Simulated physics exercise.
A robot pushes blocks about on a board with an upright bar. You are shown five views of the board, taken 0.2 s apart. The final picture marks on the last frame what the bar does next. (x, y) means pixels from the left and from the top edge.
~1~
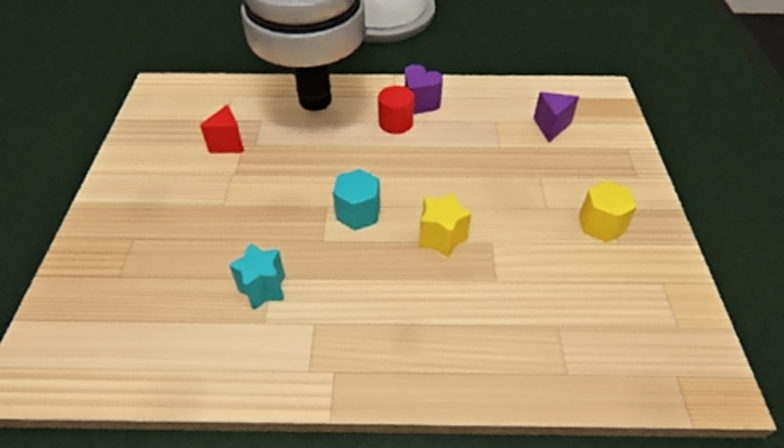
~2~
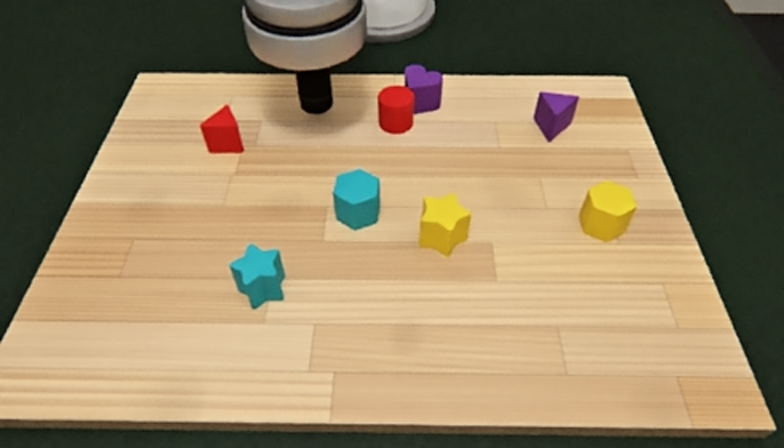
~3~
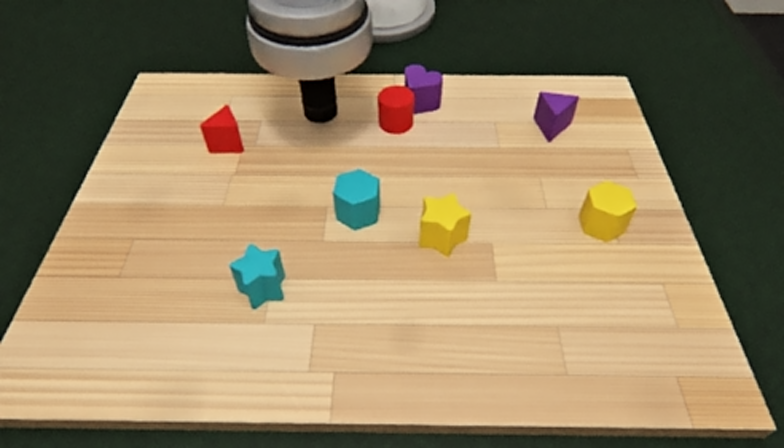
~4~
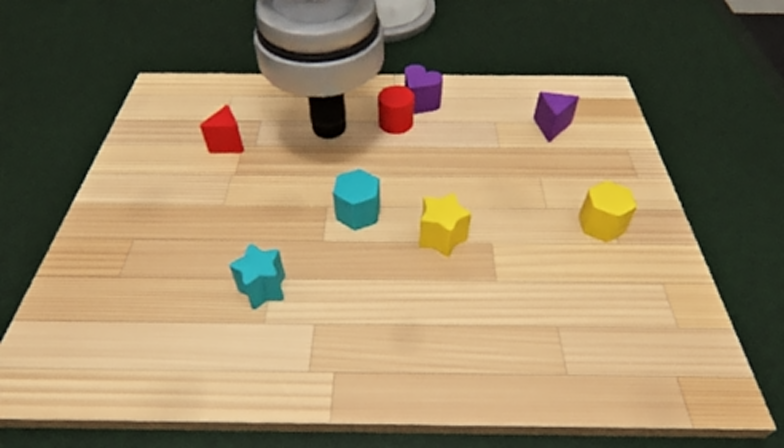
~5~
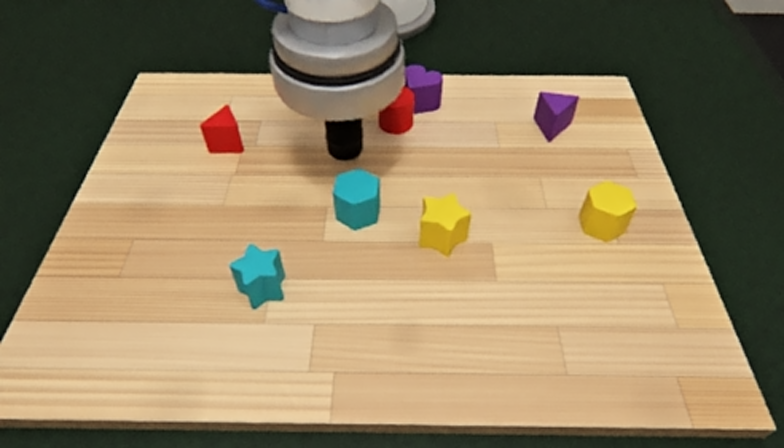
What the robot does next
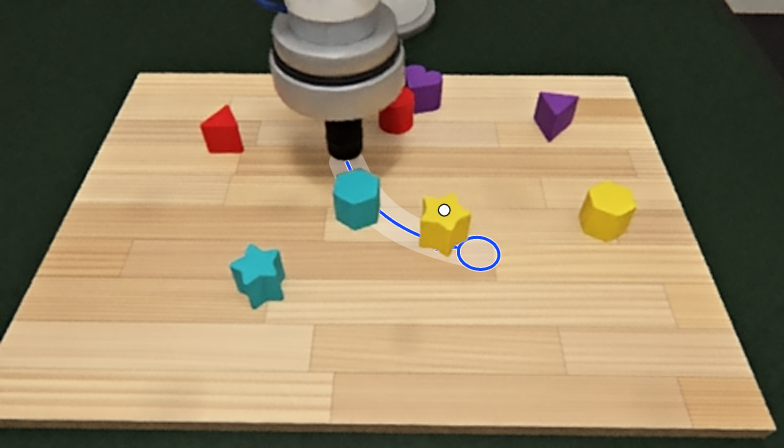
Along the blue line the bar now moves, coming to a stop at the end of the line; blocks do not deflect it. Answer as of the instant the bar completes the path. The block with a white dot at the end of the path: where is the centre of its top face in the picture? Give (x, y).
Somewhere near (524, 227).
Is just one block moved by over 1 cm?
Final answer: No.
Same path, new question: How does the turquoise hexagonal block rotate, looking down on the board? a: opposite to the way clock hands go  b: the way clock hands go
The correct letter is b.
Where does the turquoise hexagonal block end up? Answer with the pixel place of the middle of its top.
It sits at (361, 217).
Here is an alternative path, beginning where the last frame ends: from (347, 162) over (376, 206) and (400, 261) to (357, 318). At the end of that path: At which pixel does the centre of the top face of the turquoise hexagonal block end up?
Top centre: (353, 225).
Drawn move, from (347, 162) over (370, 201) and (415, 234) to (479, 253); the dot is on the yellow star.
What follows on the original path. One third of the way, bar at (369, 189); turquoise hexagonal block at (359, 204), turned 35° clockwise.
Two thirds of the way, bar at (418, 223); turquoise hexagonal block at (361, 217), turned 65° clockwise; yellow star at (458, 213).
At the end, bar at (481, 241); turquoise hexagonal block at (361, 217), turned 65° clockwise; red cylinder still; yellow star at (524, 227).
